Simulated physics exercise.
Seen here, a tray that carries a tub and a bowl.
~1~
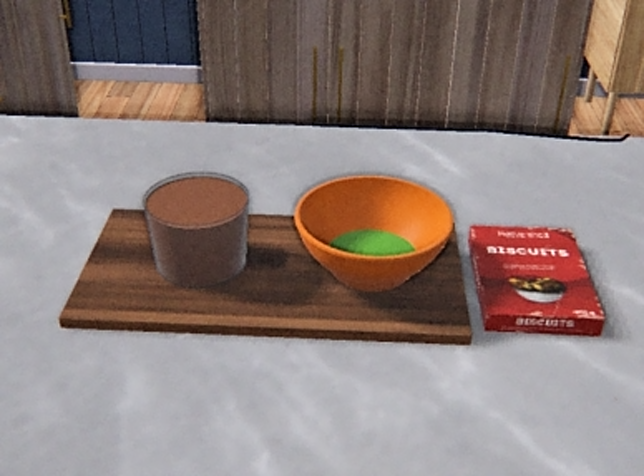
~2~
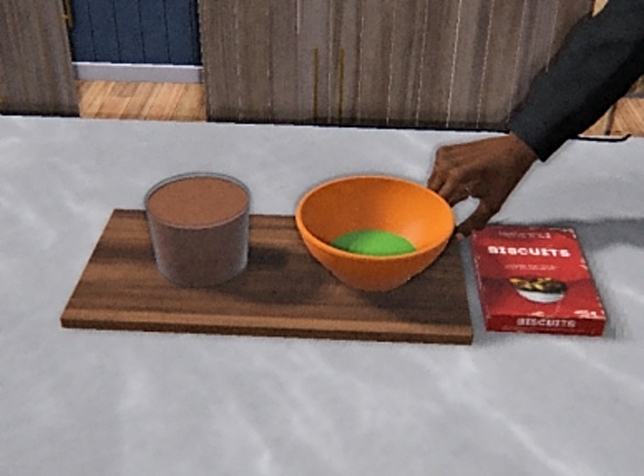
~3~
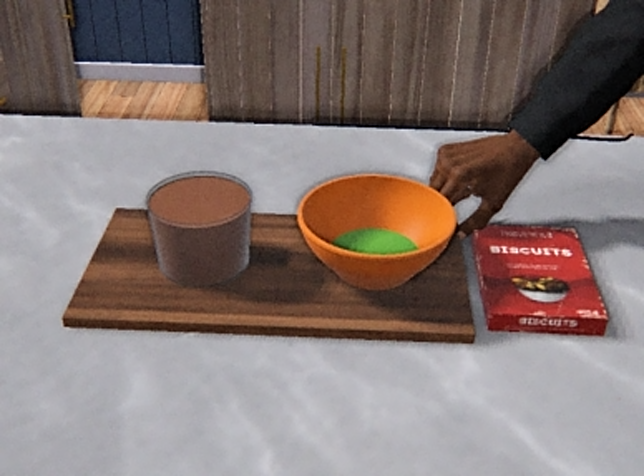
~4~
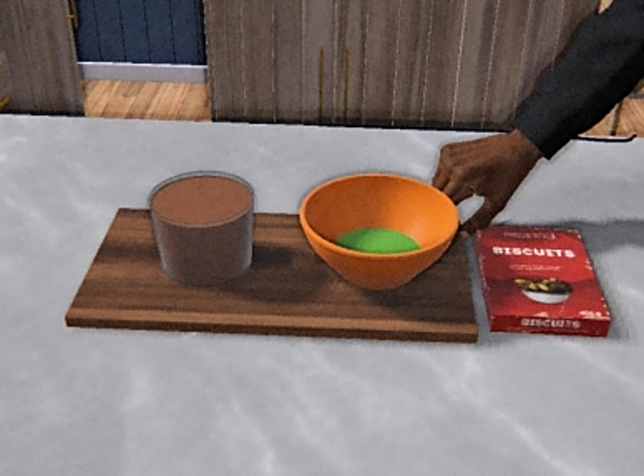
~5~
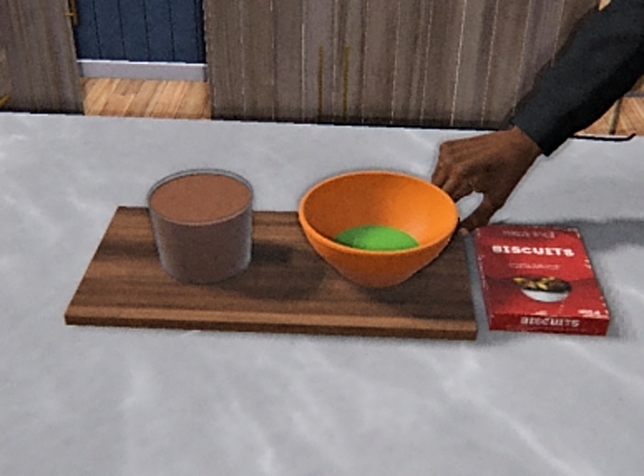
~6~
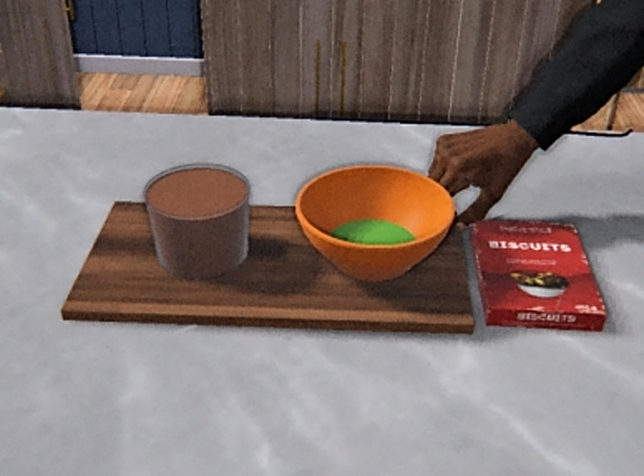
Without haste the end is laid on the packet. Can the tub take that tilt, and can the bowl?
On the left the tub holds, on the right the bowl holds.
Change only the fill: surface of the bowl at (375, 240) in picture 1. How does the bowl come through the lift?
In that case: Holds.
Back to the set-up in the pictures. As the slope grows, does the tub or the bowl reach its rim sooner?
First the left-hand one.
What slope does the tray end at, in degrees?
About 4°.
A moment on, the tray slopes by about 2°; tub, all is still inside; bowl, all is still inside.
Further on, the tray slopes by about 5°; tub, all is still inside; bowl, all is still inside.
When it is over, the tray slopes by about 4°, resting on the packet; tub, all is still inside; bowl, all is still inside.
